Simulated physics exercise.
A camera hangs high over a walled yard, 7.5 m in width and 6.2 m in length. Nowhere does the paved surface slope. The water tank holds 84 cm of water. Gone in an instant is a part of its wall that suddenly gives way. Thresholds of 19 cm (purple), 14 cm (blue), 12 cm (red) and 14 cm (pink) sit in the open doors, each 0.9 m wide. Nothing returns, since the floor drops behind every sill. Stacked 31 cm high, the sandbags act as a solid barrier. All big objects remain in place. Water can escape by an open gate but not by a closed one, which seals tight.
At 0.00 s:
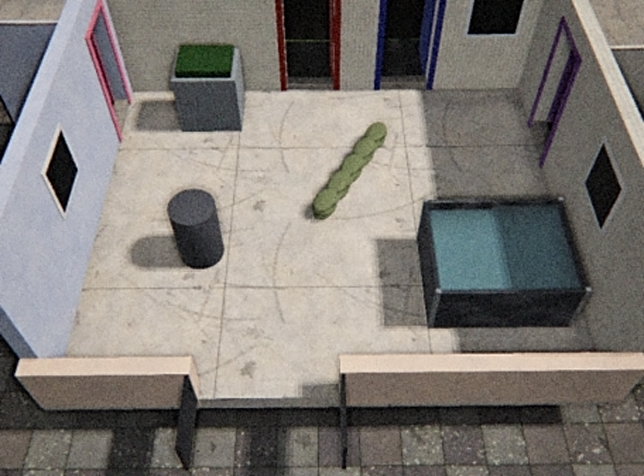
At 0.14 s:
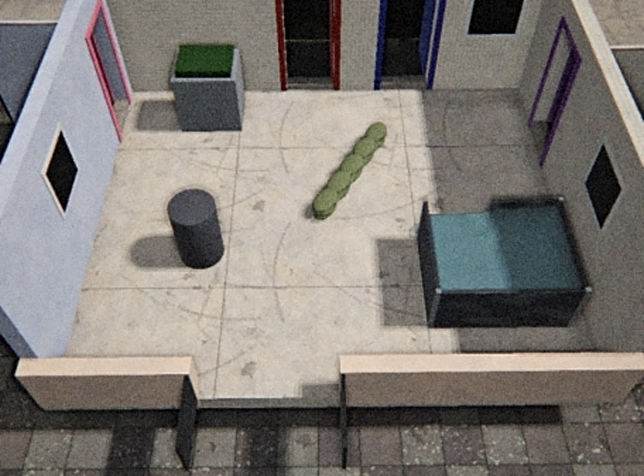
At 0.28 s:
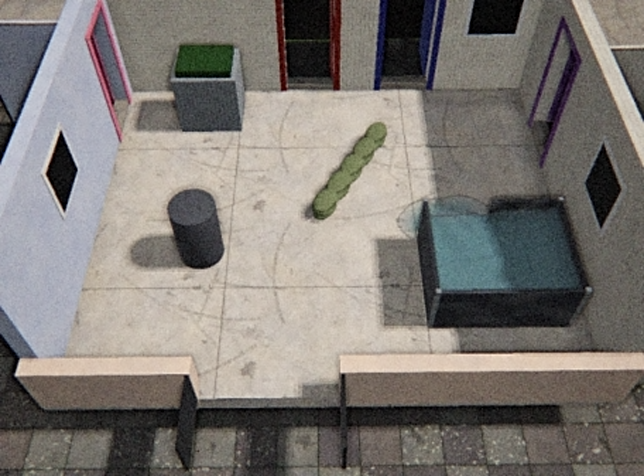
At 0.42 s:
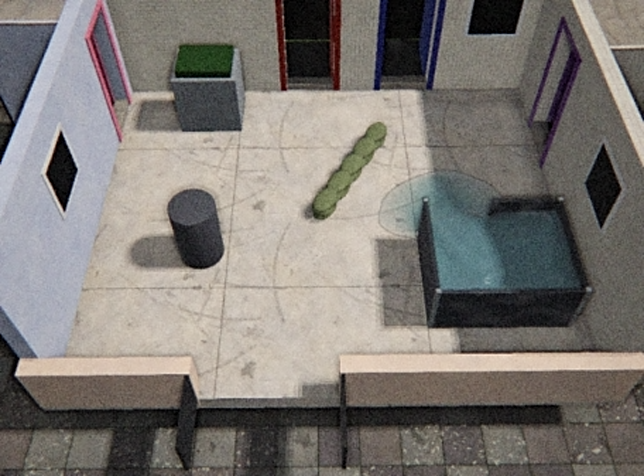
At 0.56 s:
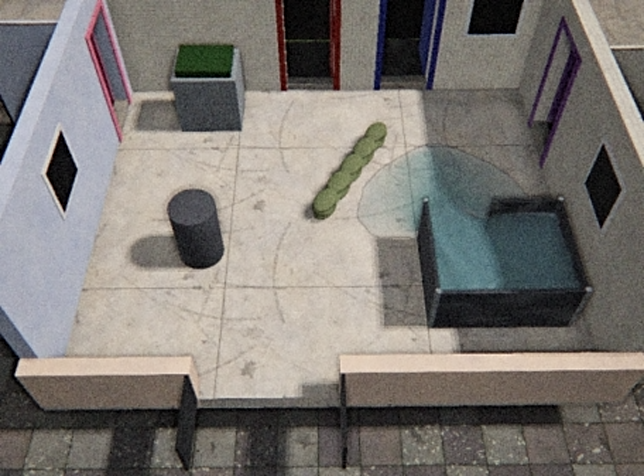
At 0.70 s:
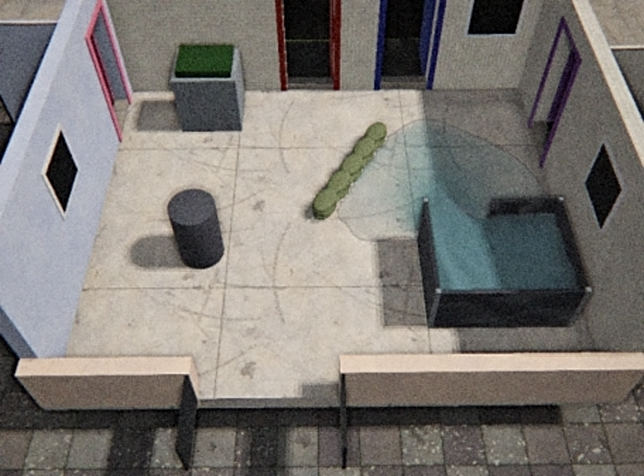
Water pouring from a gap in the far side of a dark tank, fanning across a walled yard toward green sandbags.
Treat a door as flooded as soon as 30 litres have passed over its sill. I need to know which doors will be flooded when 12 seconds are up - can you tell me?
Sure: The purple door will stay unflooded, the blue door will be flooded, the red door will stay unflooded, the pink door will stay unflooded.
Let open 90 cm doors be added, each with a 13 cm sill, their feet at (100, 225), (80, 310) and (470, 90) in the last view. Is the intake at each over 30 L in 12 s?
Door 1: Lower; door 2: Lower; door 3: Higher.
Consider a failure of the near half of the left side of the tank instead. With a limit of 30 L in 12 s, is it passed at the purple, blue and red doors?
So purple ends up short of it, blue short of it, red short of it.
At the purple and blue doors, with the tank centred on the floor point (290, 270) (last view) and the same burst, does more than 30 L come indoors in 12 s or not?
So the purple door keeps within it and the blue door keeps within it.
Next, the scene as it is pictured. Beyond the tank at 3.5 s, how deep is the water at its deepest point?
Peak depth: Approx. 28 cm.
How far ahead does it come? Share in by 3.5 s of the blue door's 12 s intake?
About 80%.
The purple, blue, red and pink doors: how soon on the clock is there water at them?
Purple = 0.9 s, blue = 0.9 s, red = 1.6 s, pink = 5.5 s.
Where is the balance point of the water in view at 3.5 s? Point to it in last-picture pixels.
I'd put it close to (449, 185).
After 1.4 s water covers 25 % of the floor and is deepest (42 cm) near (443, 235); purple door 10 cm at the sill, 0 L in, blue door 24 cm at the sill, 24 L in, red door not reached, pink door not reached.
After 2.2 s water covers 30 % of the floor and is deepest (40 cm) near (430, 89); purple door 9 cm at the sill, 0 L in, blue door 32 cm at the sill, 138 L in, red door 3 cm at the sill, 0 L in, pink door not reached.
After 3.5 s water covers 40 % of the floor and is deepest (28 cm) near (513, 89); purple door 22 cm at the sill, 1 L in, blue door 23 cm at the sill, 217 L in, red door 5 cm at the sill, 0 L in, pink door not reached.
After 7.0 s water covers 70 % of the floor and is deepest (14 cm) near (432, 235); purple door 10 cm at the sill, 4 L in, blue door 14 cm at the sill, 269 L in, red door 6 cm at the sill, 0 L in, pink door 6 cm at the sill, 0 L in.
After 12.0 s water covers 95 % of the floor and is deepest (10 cm) near (373, 194); purple door 5 cm at the sill, 4 L in, blue door 9 cm at the sill, 269 L in, red door 3 cm at the sill, 0 L in, pink door 3 cm at the sill, 0 L in.
